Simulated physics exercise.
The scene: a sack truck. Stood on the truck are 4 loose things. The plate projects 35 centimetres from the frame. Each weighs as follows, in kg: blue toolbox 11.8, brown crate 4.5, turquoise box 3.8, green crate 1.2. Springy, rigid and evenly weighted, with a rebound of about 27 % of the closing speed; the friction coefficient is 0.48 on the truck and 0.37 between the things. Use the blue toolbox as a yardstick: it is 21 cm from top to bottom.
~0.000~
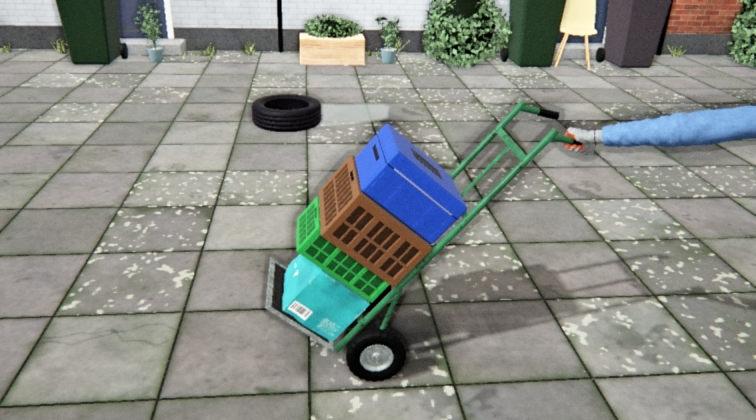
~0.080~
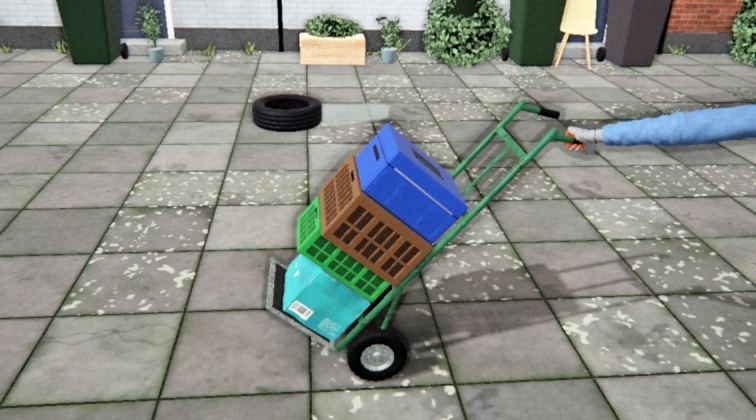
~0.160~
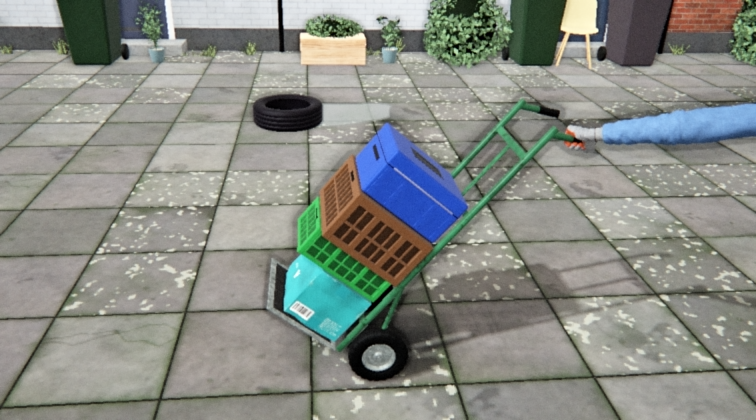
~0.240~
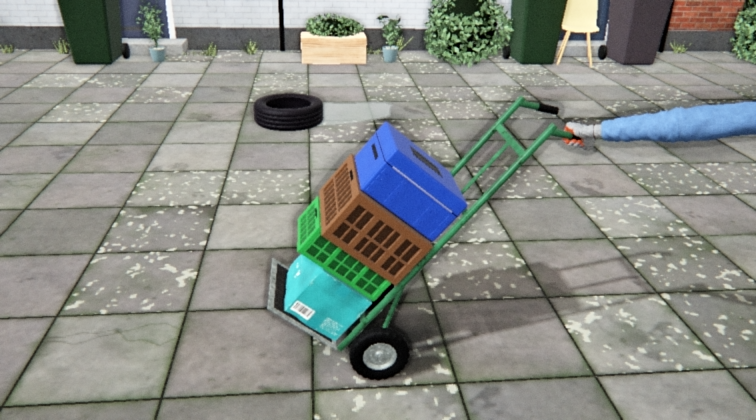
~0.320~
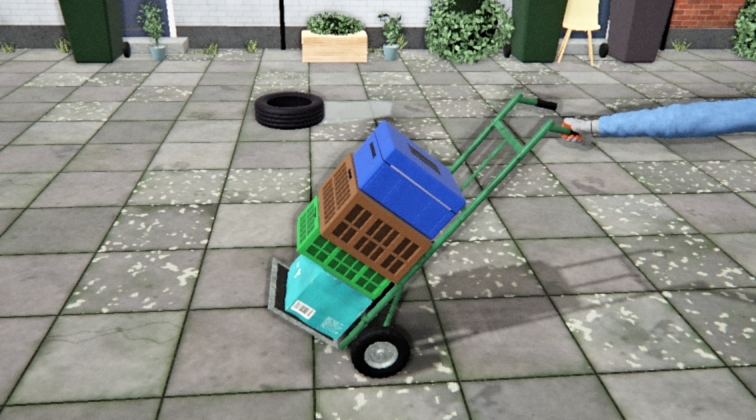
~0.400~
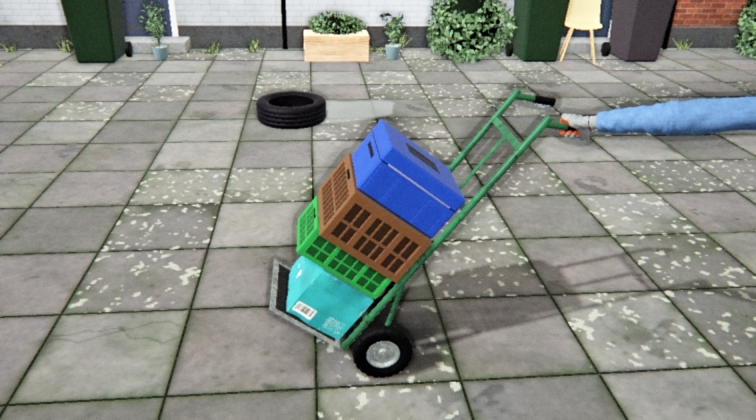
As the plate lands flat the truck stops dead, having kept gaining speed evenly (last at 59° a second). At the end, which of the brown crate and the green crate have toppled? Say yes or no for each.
Brown crate: Yes; green crate: Yes.
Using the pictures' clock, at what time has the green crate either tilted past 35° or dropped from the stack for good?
It happens near 2.3 s.
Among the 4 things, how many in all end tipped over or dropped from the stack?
Altogether, 4.
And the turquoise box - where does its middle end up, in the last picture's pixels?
It ends up near (257, 318).
After 2.30 s, truck upright; blue toolbox now dropped from the stack; brown crate tipped 36° from how it sat near (227, 256); green crate tipped 36° from how it sat near (255, 285).
After 2.70 s, truck upright; brown crate and green crate now dropped from the stack; turquoise box on its side.
At rest (4.7 s), dropped from the stack and tipped over, blue toolbox, brown crate and green crate; tipped over on the truck, turquoise box. Seen from the same camera at the end, brown crate near (89, 331), green crate near (171, 314).
